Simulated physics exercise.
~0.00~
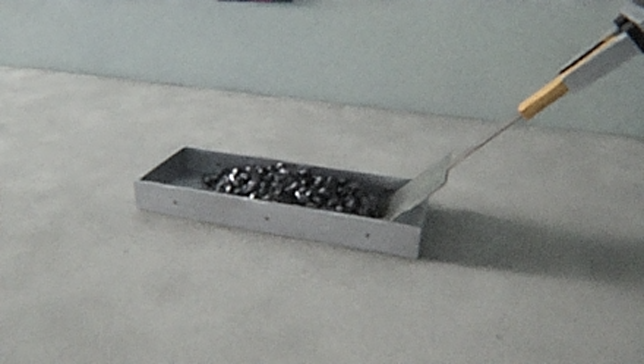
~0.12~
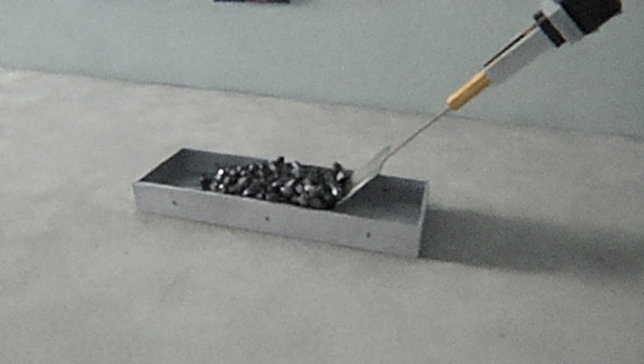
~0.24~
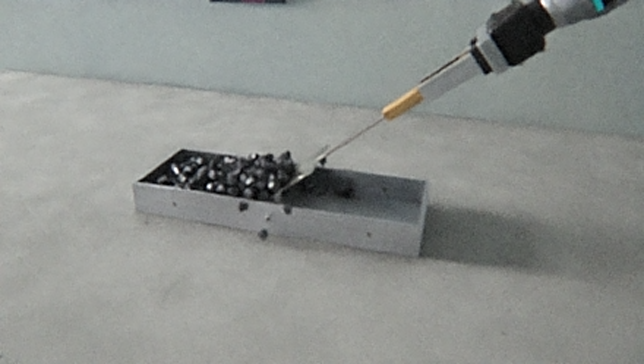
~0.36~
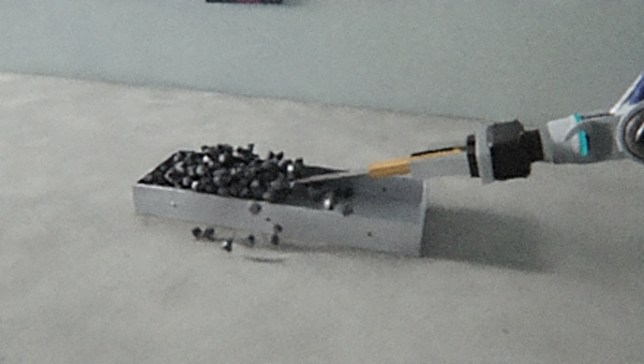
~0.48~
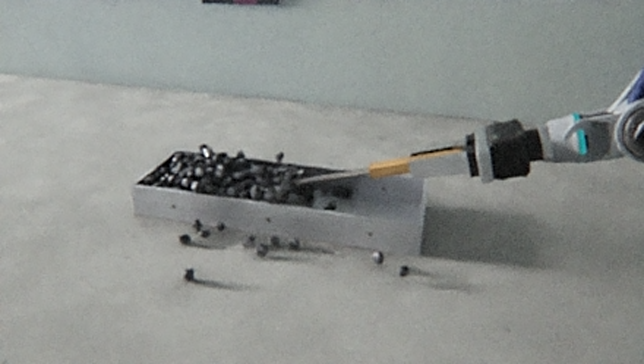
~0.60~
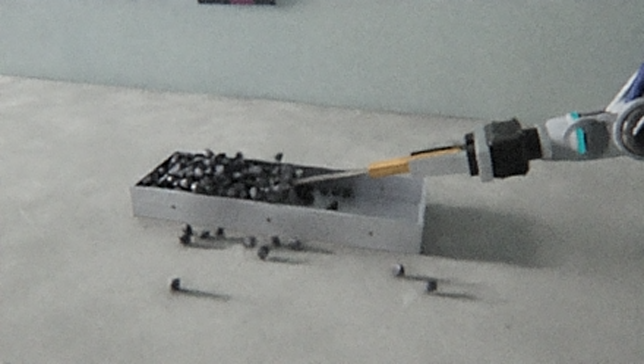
A robot arm pushed a spatula leftward through a shallow grey tray of dark pebbles, heaping them toward the left end, then flattened the blade and stopped as several spilled over the near side and scattered on the table, most staying inside.
